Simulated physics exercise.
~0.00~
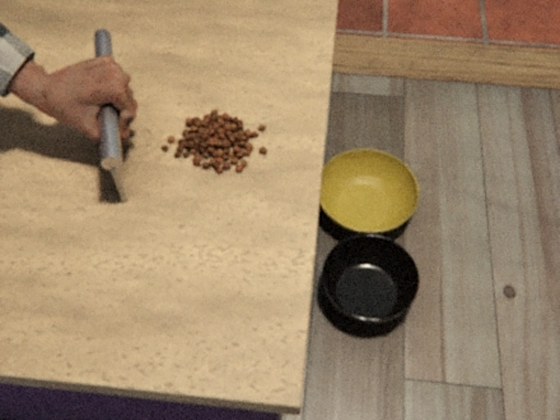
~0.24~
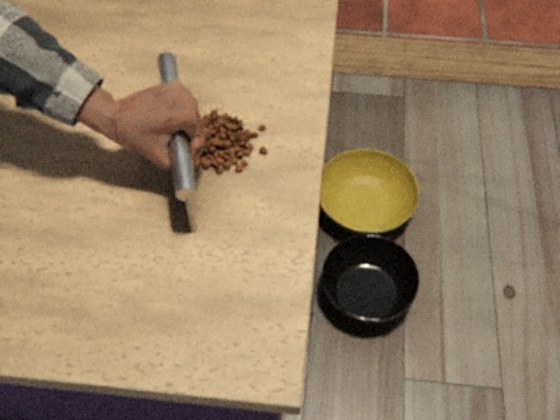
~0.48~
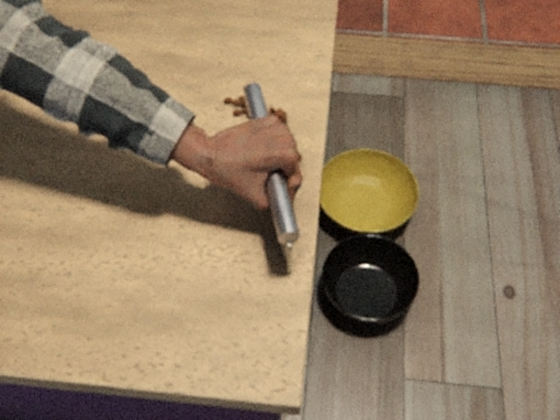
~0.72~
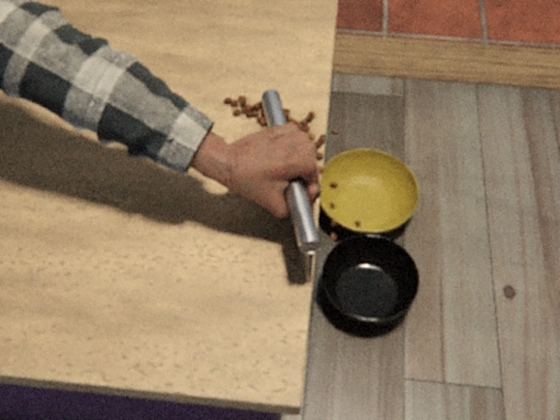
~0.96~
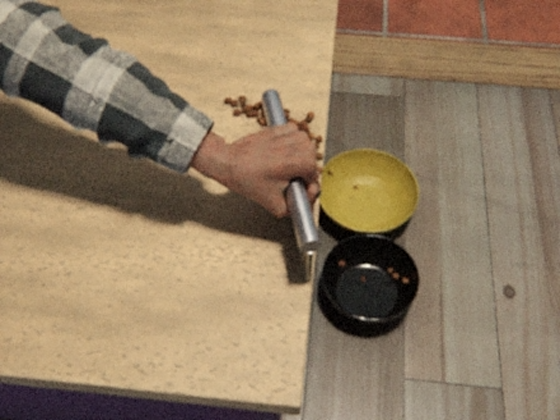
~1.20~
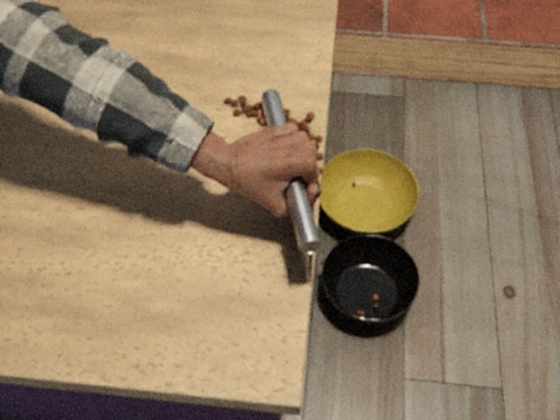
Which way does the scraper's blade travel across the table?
The blade moves to the right, towards the edge of the table beside the bowls.
